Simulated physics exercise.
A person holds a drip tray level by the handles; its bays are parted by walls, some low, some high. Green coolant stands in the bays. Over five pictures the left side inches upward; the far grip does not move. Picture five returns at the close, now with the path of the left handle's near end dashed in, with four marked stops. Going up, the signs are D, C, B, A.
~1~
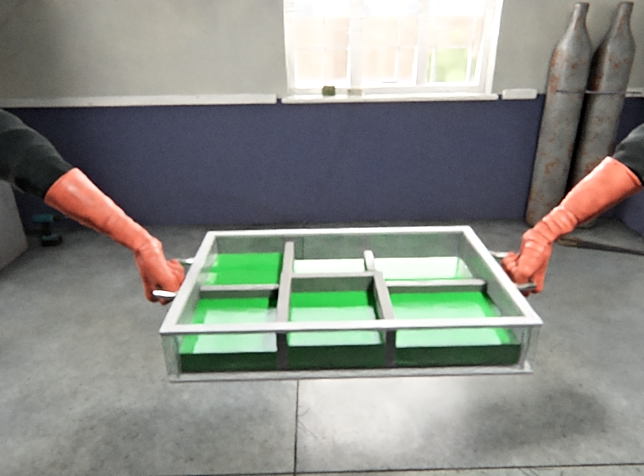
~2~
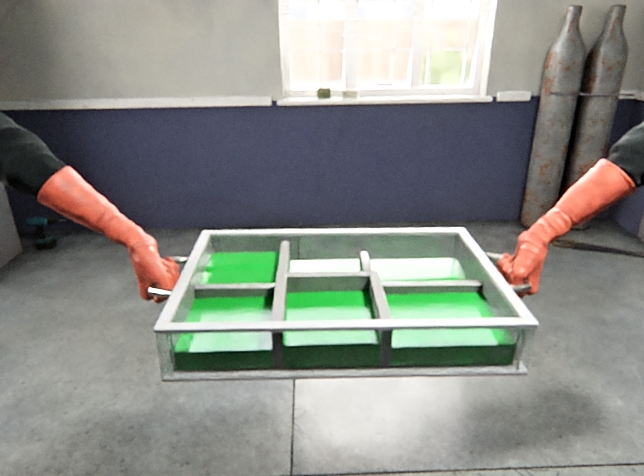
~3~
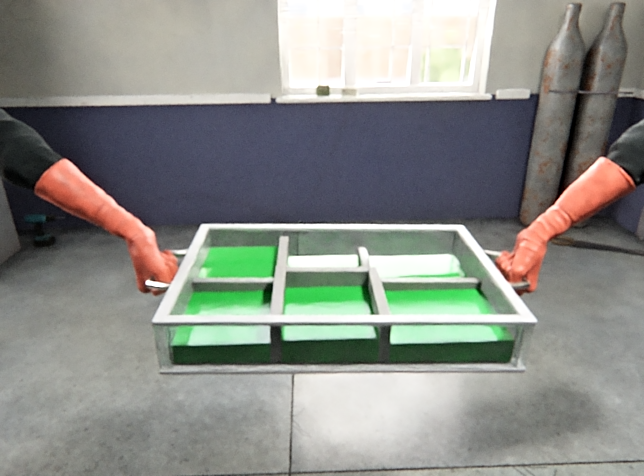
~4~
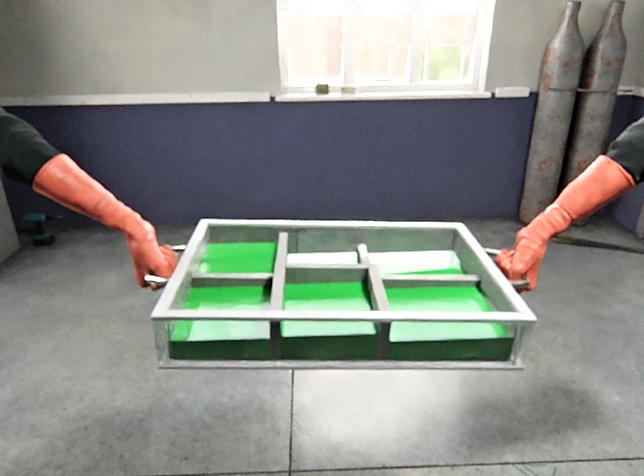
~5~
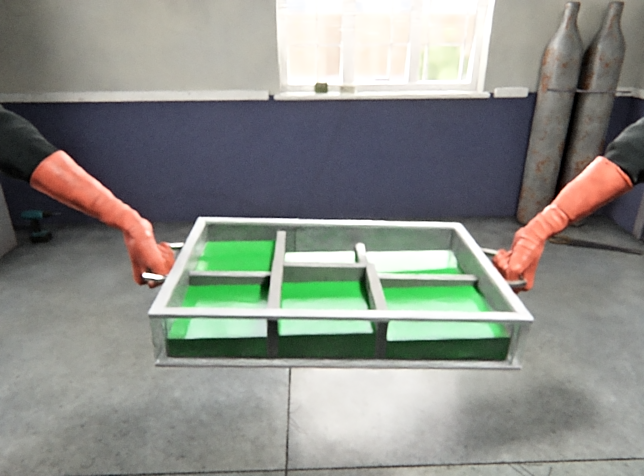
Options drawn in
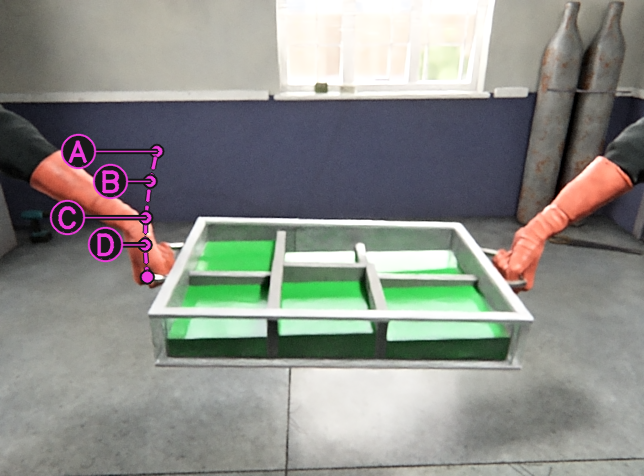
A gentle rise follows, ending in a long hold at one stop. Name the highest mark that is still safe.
A.
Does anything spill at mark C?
No, not at all.
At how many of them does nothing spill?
All of them.
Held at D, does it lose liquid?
No, that is safe.
In magenta, A at (156, 151); B at (150, 181); C at (145, 217); D at (145, 244).
Choosing A, nothing spills; the front right bay holds the most.
Choosing B, nothing spills; the front right bay holds the most.
Choosing C, nothing spills; the front right bay holds the most.
Choosing D, nothing spills; the front right bay holds the most.
